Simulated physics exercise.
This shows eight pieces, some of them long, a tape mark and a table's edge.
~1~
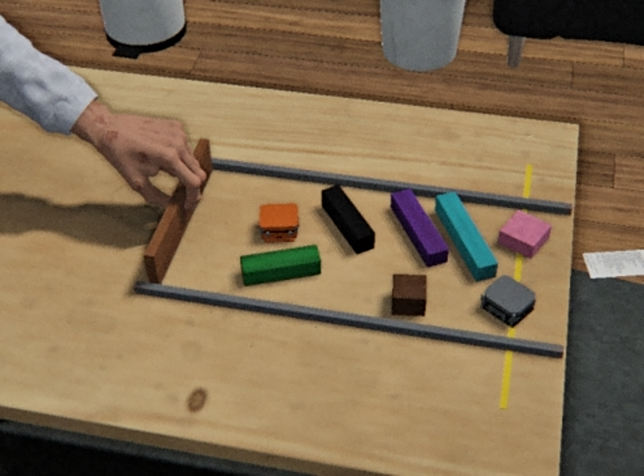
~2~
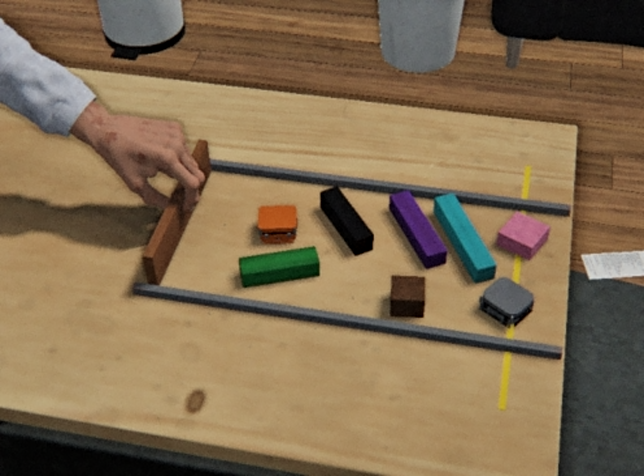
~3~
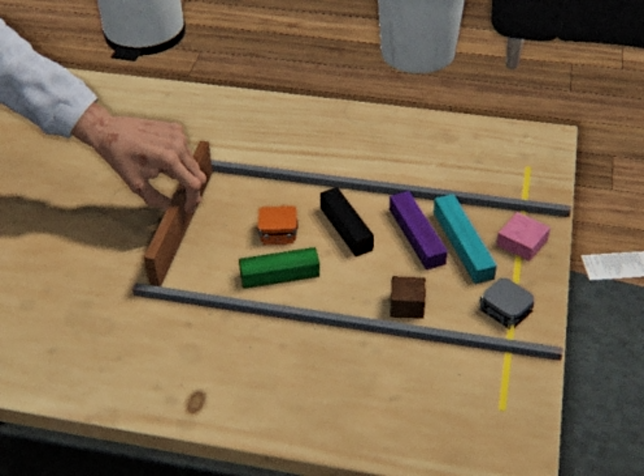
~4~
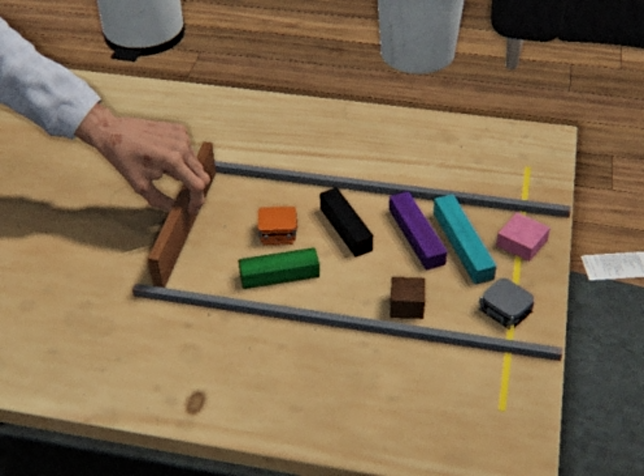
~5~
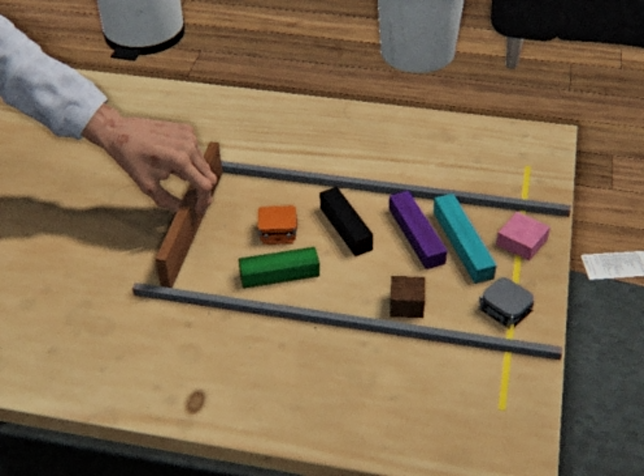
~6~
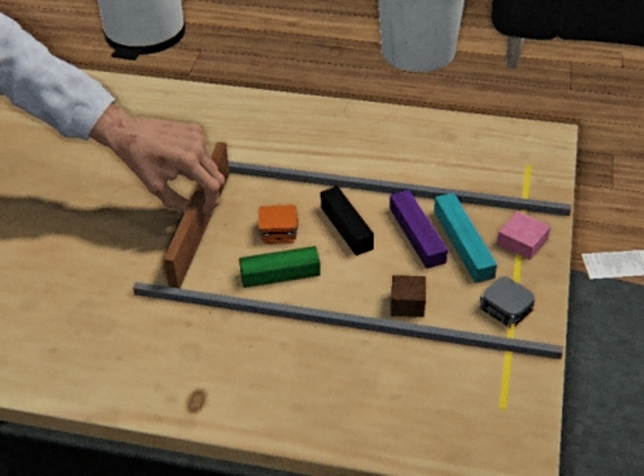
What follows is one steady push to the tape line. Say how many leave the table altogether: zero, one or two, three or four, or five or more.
In the end the number that fall off is three or four.
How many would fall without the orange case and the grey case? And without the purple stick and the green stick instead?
Fallen: 2, and 2 in the other try.
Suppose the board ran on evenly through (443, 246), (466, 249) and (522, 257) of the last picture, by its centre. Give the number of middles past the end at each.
The counts: 1, 1 and 4.
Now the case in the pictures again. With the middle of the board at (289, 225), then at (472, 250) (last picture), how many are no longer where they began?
The counts are 2 and 8.
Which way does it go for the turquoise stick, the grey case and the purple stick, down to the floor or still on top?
The turquoise stick drops off; the grey case goes over; the purple stick tumbles off.
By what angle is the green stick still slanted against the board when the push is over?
Some 50 degrees.
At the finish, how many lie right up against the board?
3 of them.
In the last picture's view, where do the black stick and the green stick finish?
The black stick at (556, 237), the green stick at (555, 292).
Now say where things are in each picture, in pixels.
Pink block (525, 234); grey case (509, 302); turquoise stick (465, 236); board (181, 209); tape (518, 272), in the first frame.
Grey case (507, 303); brown block (408, 297), in the second frame.
Turquoise stick (464, 238); green stick (280, 268), in the third frame.
Pink block (523, 237); board (185, 213), in the fourth frame.
Grey case (507, 303); orange case (278, 225), in the fifth frame.
Pink block (524, 235); grey case (508, 302); turquoise stick (464, 237); board (199, 213); tape (517, 273), in the sixth frame.
Early on, none off yet; pink block at rest near (524, 235); grey case at rest near (508, 302); turquoise stick at rest near (464, 237).
A while later, none off yet; pink block travelled about its own width near (551, 233); grey case at rest near (508, 302); turquoise stick travelled a little near (512, 236).
Finally, the number that fall off is three or four; lost, purple stick, turquoise stick, grey case and pink block.
